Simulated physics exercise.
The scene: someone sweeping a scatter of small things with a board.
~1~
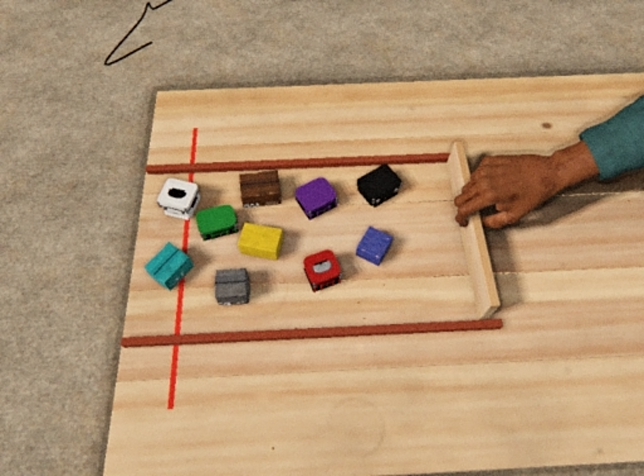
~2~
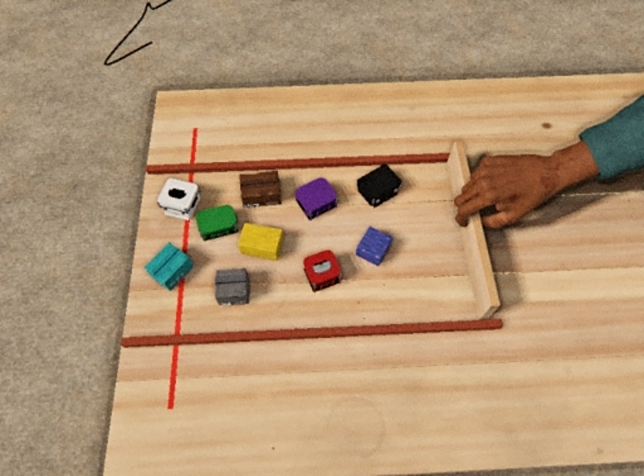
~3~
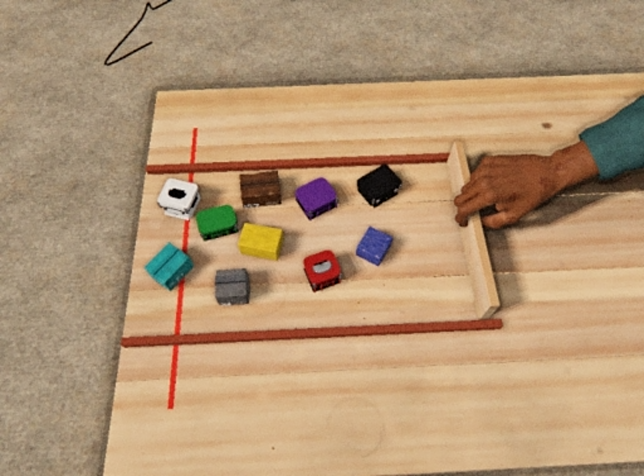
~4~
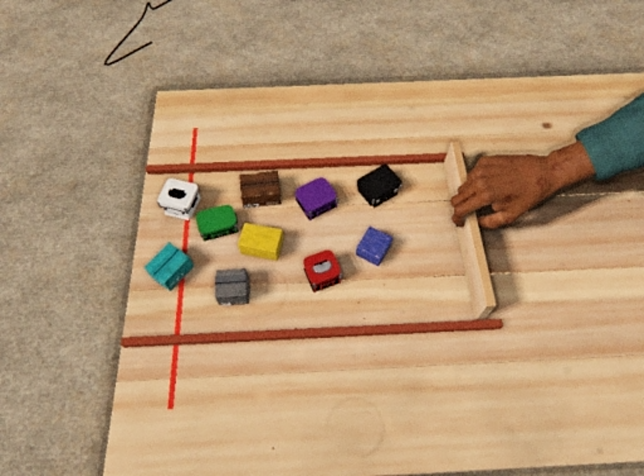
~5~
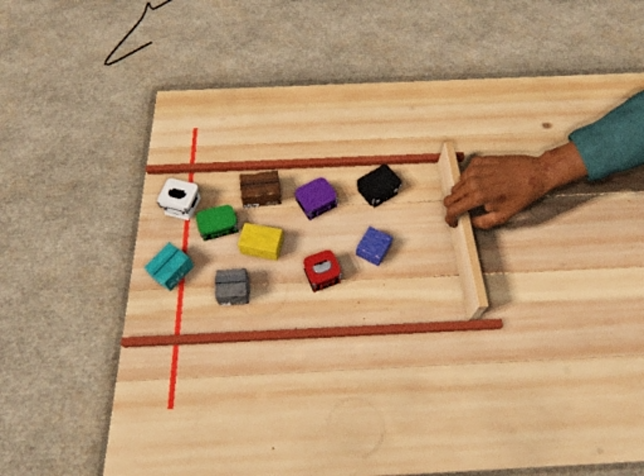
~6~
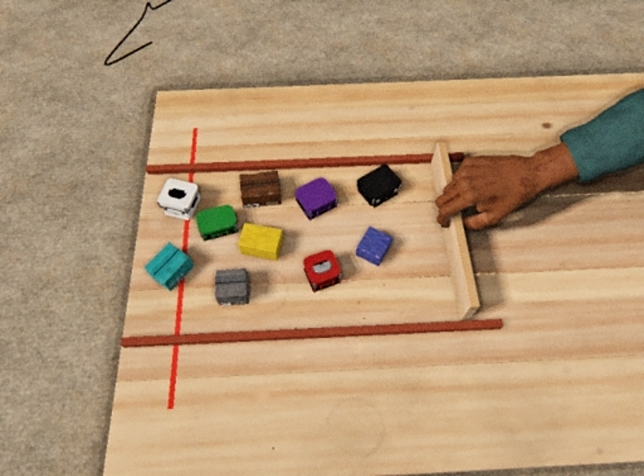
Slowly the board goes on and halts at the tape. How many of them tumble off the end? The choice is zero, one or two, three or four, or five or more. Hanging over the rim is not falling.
As it turns out, the number that fall off is three or four.
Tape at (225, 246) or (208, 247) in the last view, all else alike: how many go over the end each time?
In that order 1 and 2.
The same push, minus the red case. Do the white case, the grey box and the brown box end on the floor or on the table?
The white case drops off, the grey box is kept, the brown box drops off.
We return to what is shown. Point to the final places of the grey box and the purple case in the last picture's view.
The grey box stops around (133, 291); the purple case around (138, 223).
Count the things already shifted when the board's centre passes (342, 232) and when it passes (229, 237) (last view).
5 and 10.
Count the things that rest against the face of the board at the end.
The number is 3.
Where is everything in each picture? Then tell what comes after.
The first frame shows turquoise box (170, 267); white case (180, 199); green case (217, 223); board (470, 226); tape (185, 248).
The second frame shows white case (180, 200); board (470, 226).
The third frame shows green case (218, 223); red case (322, 271).
The fourth frame shows turquoise box (170, 267); blue block (374, 246).
The fifth frame shows white case (180, 200); grey box (233, 287).
The sixth frame shows turquoise box (170, 267); white case (180, 200); green case (218, 223); board (452, 227); tape (185, 248).
A little later, none off yet; turquoise box at rest near (170, 267); white case at rest near (180, 200); green case at rest near (218, 223).
When it is over, the number that fall off is three or four; down, brown box, green case, white case and turquoise box.
